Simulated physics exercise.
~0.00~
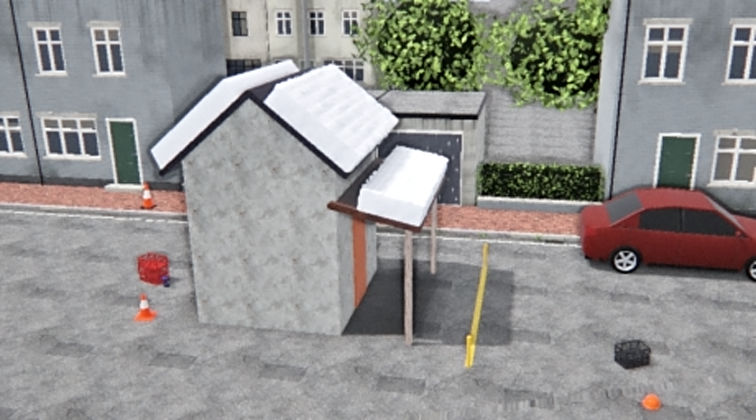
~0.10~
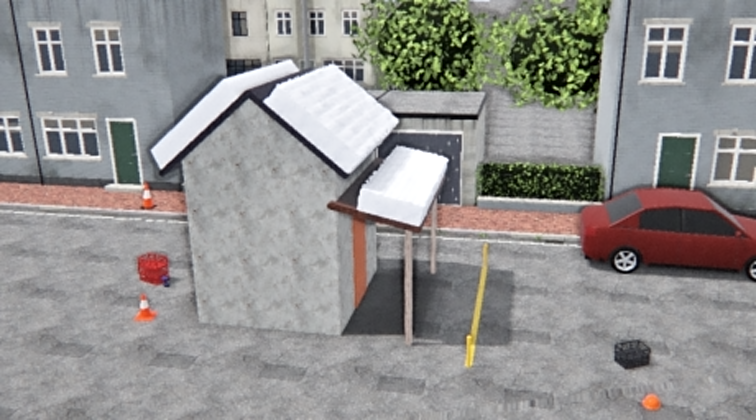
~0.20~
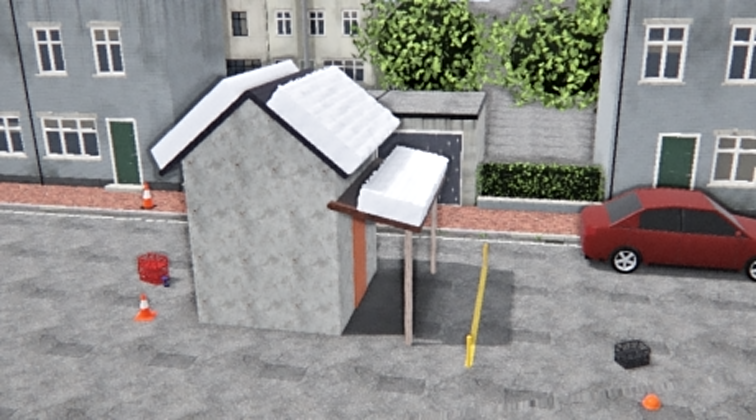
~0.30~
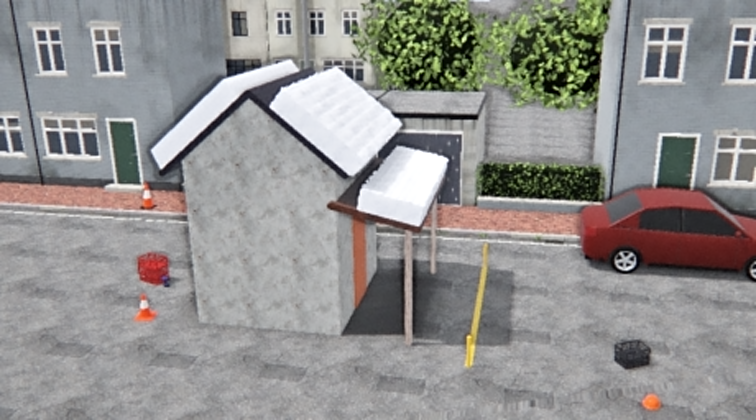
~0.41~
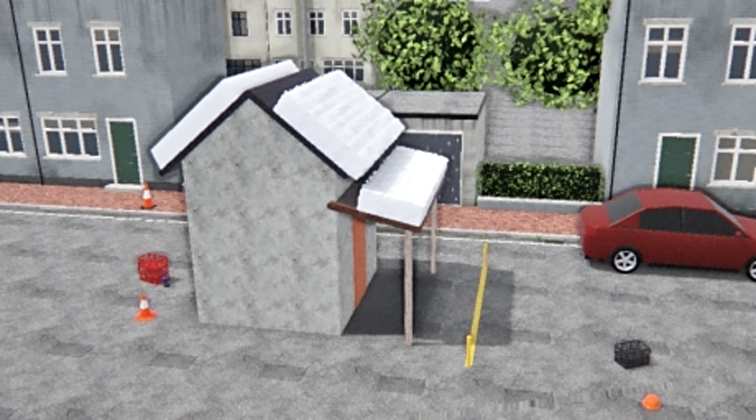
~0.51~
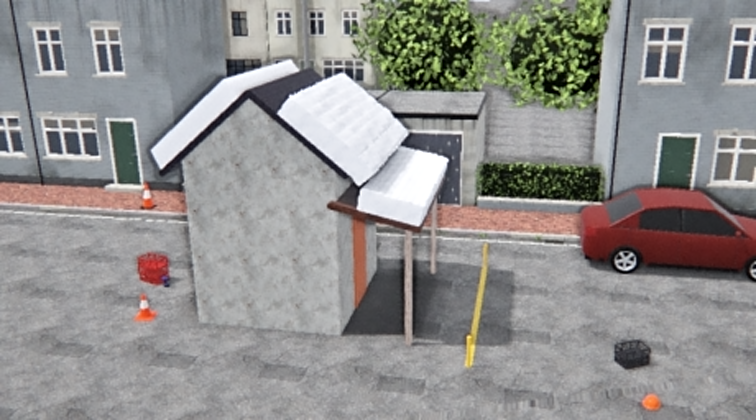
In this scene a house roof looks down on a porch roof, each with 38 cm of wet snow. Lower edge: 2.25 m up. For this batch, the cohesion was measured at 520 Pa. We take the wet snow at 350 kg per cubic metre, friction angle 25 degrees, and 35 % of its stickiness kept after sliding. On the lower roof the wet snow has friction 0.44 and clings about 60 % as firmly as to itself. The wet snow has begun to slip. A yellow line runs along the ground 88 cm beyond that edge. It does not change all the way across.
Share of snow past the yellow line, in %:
18 %.
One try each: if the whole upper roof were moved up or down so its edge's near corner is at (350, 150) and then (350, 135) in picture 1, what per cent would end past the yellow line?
In that order: 45 %, 50 %.
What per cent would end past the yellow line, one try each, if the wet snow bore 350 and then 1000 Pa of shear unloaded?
First 30 %, second 0 %.
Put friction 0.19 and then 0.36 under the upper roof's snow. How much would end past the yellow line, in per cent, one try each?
About 40 % in the first try and about 30 % in the second.
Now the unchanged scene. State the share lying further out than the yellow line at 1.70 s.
I'd say near 0 in a hundred.
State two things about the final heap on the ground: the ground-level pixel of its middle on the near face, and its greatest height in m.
It sits close to (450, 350), some 0.4 m high.
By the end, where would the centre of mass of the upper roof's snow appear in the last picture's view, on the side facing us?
(428, 277), roughly.
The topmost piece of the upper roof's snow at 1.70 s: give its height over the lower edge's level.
1.1 m or thereabouts.
After 1.05 s, none is below the lower edge and 0 % is past the line.
After 1.70 s, 7 % is below the lower edge and 0 % is past the line.
After 2.35 s, 31 % is below the lower edge and 10 % is past the line.
After 3.00 s, 45 % is below the lower edge and 17 % is past the line.
After 5.50 s, 54 % is below the lower edge and 18 % is past the line.
